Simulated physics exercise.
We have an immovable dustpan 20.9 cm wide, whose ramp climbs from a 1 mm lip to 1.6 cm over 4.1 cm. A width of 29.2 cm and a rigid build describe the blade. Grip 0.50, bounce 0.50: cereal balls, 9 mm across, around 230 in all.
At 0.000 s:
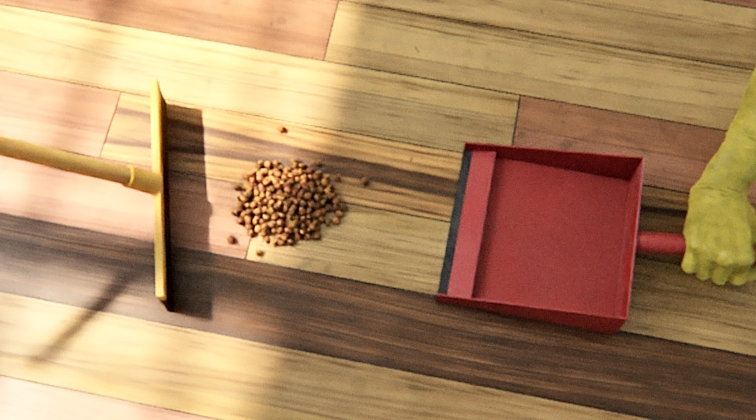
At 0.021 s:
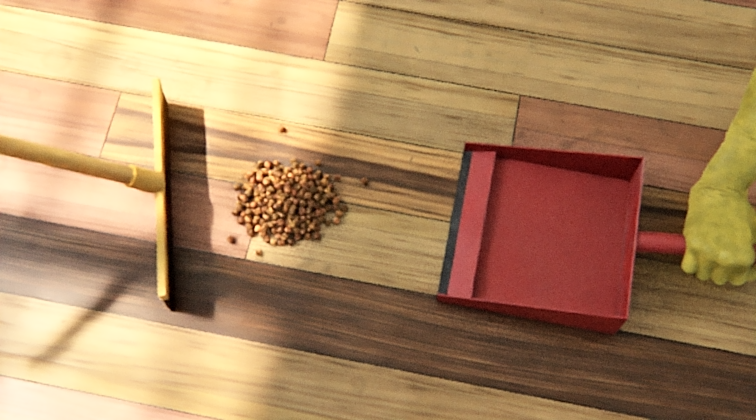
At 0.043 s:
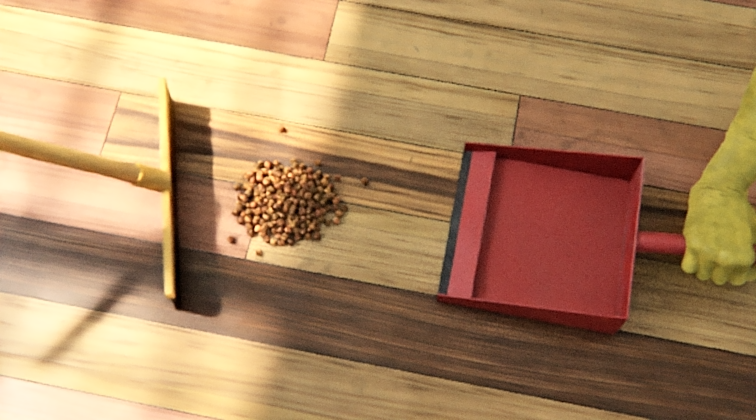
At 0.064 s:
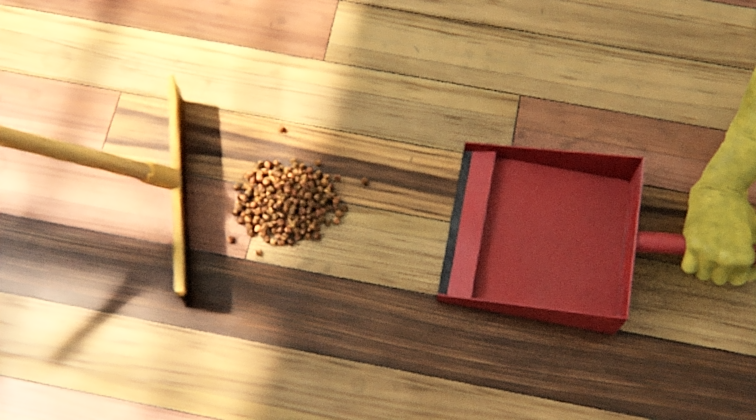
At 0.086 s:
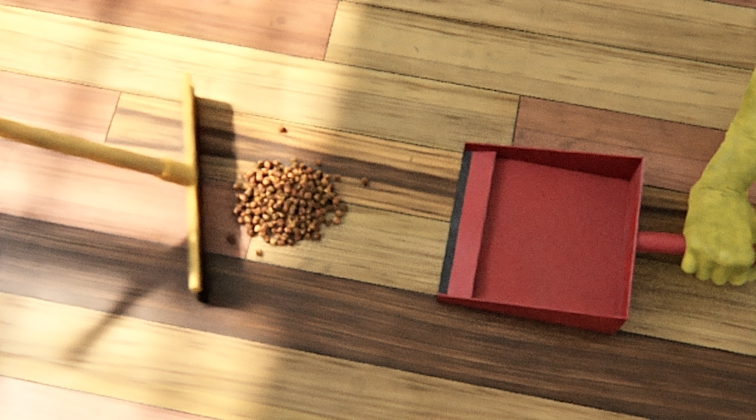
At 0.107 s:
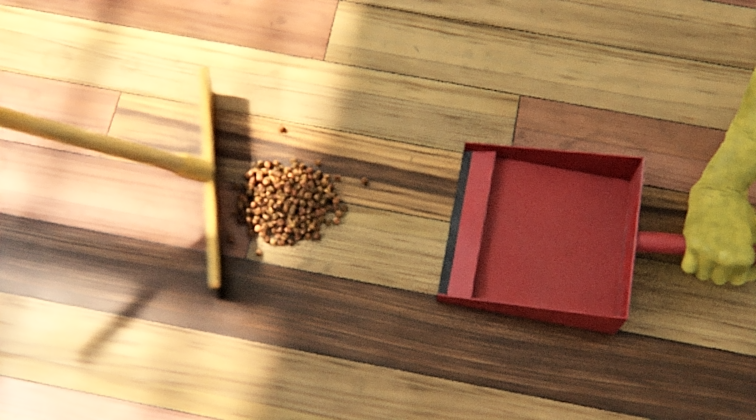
On a wooden floor, a yellow blade slides right to a pile of small brown balls.
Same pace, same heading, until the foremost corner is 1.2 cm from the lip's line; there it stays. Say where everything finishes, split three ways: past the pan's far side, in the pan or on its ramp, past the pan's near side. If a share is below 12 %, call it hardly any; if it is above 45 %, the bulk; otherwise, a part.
Past the pan's far side: A part. In the pan or on its ramp: A part. Past the pan's near side: Hardly any.
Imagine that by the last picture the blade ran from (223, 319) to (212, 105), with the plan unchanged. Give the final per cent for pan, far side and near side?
Final per cent - pan 50, far 15, near 5.
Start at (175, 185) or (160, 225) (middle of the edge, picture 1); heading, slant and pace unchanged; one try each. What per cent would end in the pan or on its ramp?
Estimates: 30 percent and 35 percent.
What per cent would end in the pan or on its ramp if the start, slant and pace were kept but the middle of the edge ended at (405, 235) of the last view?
Share caught: Approx. 45 %.
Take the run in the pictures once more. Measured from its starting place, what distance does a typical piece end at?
Roughly 26 centimetres.
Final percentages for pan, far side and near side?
Far side - 35; pan - 35; near side - 0.
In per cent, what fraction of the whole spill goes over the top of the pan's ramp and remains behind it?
It comes to some 15 per cent.
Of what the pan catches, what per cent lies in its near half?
Share: Approx. 10 %.
Then, at 0.24 s, middle of the blade 17 cm from the lip; 0 % over the lip, far side 0 %, near side 0 %.
After 0.33 s, middle of the blade 8 cm from the lip; 0 % over the lip, far side 20 %, near side 0 %.
After 0.55 s, middle of the blade 6 cm from the lip; 45 % over the lip, far side 35 %, near side 0 %.
At rest (1.2 s), far side 35 %, pan 35 %, near side 0 %, in front of the lip or behind the blade 25 %.
